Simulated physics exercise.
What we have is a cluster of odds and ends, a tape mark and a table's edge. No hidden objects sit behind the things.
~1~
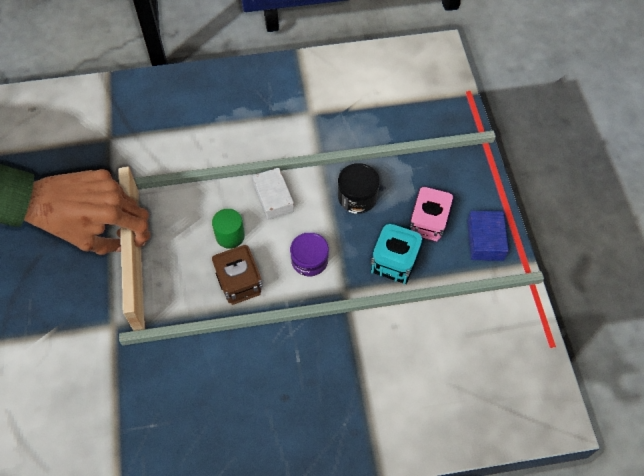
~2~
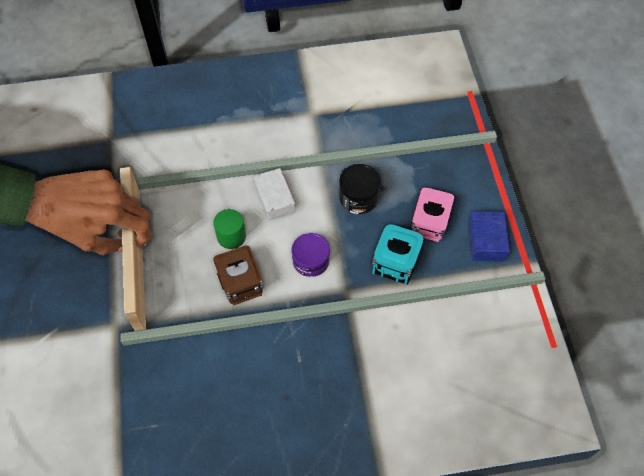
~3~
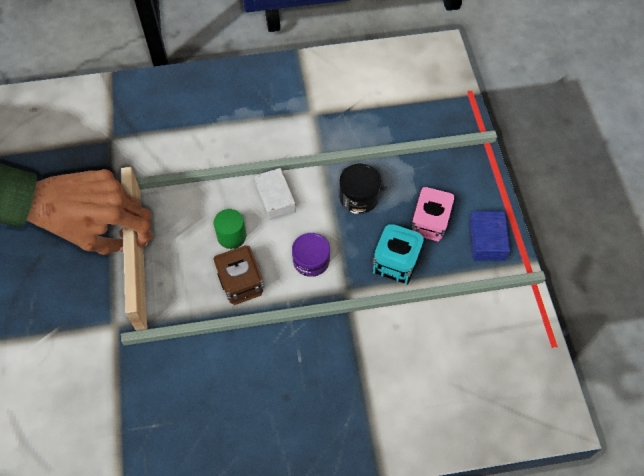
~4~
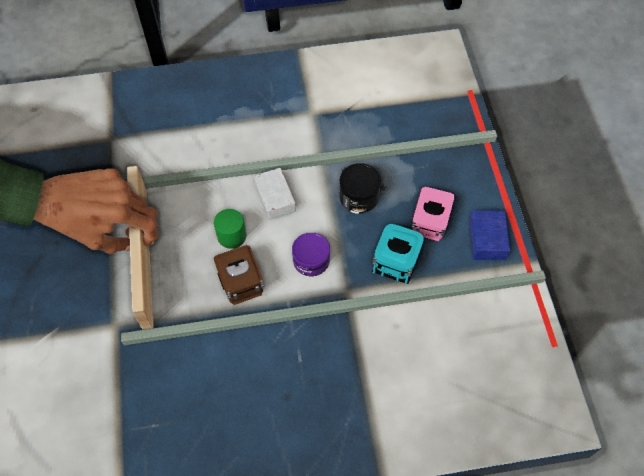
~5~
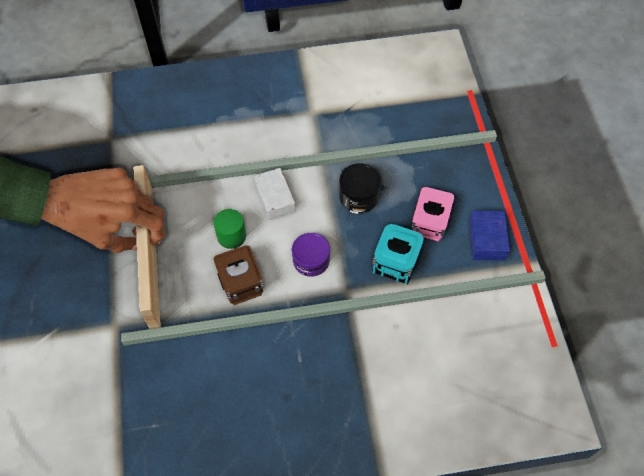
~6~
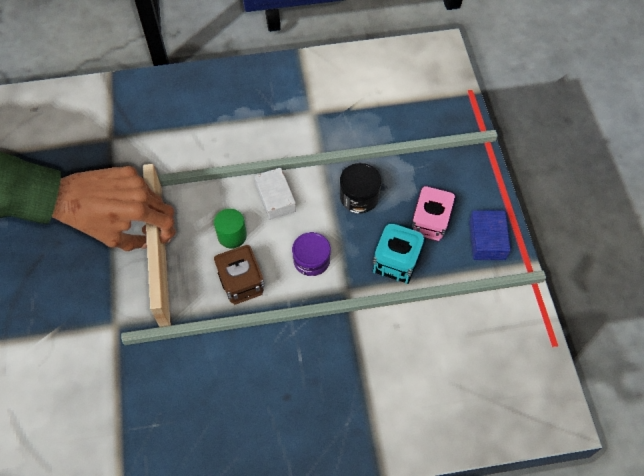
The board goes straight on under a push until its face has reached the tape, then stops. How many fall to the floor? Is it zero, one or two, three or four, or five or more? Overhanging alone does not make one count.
Off the edge will go five or more.
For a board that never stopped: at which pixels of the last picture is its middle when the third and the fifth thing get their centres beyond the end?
The first one at (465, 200), the next at (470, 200).
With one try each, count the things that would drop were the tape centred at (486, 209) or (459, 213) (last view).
The first try gives 5, the second gives 2.
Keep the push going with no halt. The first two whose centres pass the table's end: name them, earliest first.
It's the blue block and then the pink case.
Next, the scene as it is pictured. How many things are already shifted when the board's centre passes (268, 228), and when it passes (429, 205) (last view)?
4 by the first point, 8 by the second.
A little later, none off yet; blue block at rest near (489, 235); pink case at rest near (433, 214); turquoise case at rest near (398, 253).
Next, none off yet; blue block shifted a little near (512, 233); pink case shifted about its own width near (469, 197); turquoise case shifted well along near (485, 252).
When it is over, the number that fall off is five or more; down, green lid, brown case, white block, purple tub, black tub, turquoise case, pink case and blue block.
